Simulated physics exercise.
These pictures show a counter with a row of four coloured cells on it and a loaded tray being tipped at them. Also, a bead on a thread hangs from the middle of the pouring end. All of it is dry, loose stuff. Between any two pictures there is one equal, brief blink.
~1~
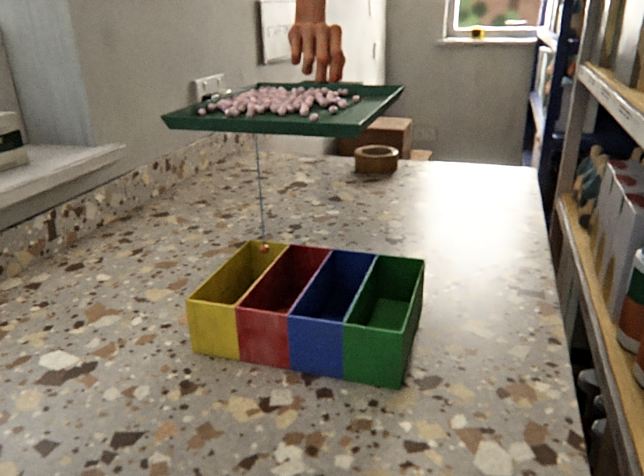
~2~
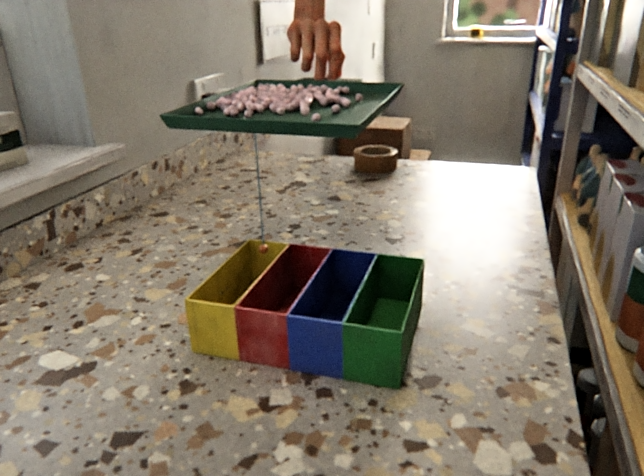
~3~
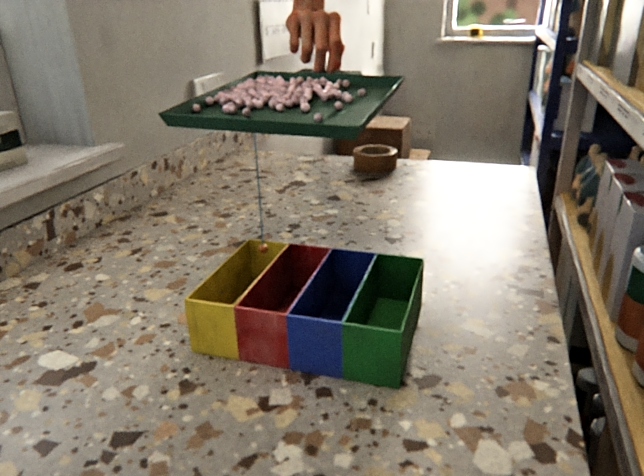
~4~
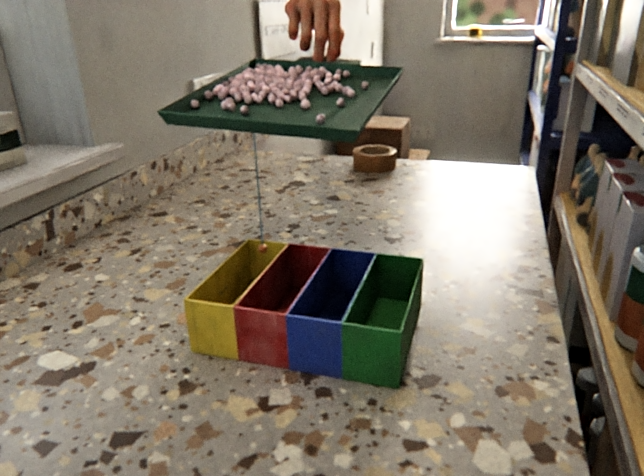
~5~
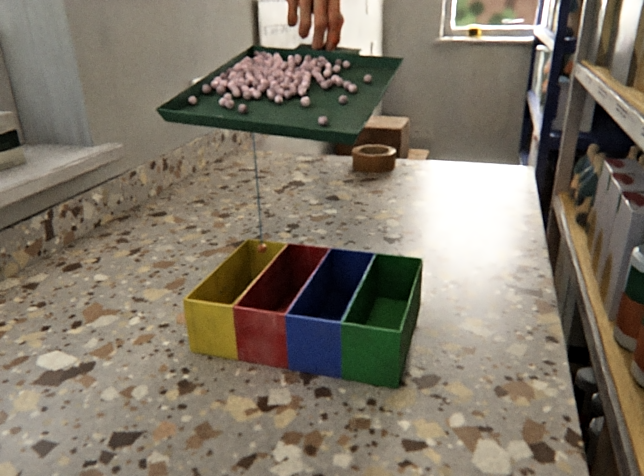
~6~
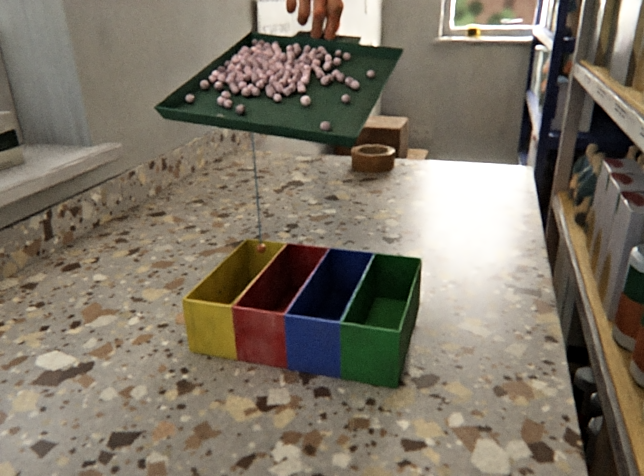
On a speckled stone counter, a green tray of small pale pink balls hangs level above four open compartments coloured yellow, red, blue and green, with a hand behind it. The tray gradually tilts toward the viewer, its right corner dipping lowest, and the balls shift and spread across it.
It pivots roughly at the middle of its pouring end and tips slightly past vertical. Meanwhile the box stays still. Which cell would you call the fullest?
I would call the blue cell the fullest.
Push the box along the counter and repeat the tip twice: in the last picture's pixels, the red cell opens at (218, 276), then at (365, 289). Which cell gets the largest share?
For the first position it is green, and for the second it is that red cell.
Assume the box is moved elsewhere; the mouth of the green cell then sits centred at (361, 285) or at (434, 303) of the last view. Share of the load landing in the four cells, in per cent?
Result, in turn: 80 %, 90 %.
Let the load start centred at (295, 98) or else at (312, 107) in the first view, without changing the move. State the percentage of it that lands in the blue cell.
Around 60 in a hundred the first time, around 50 in a hundred the second.
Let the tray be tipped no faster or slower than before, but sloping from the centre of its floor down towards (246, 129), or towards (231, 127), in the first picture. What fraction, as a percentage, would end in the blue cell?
About 0 % and about 0 %.
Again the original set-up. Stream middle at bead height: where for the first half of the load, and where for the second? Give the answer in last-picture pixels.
(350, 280), then (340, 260).
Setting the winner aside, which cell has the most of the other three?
The answer here is the green cell.
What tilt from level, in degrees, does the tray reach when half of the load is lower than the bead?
At about 65°.
Soon after the last picture, tray tipped steeply; about half on the tray; about a quarter in the green cell; a small part in the blue cell; a small part in the red cell; a stray few in the yellow cell; a small part falling or outside the box.
A little later, tray tipped right over; about half in the blue cell; about a third in the green cell; a small part in the red cell; a stray few in the yellow cell; a small part falling or outside the box.
Later still, tray tipped past a quarter turn; about half in the blue cell; about a third in the green cell; a small part in the red cell; a stray few in the yellow cell; a small part falling or outside the box.
By the end, tray tipped past a quarter turn; about half in the blue cell; about a third in the green cell; a small part in the red cell; a stray few in the yellow cell; a small part outside the box.
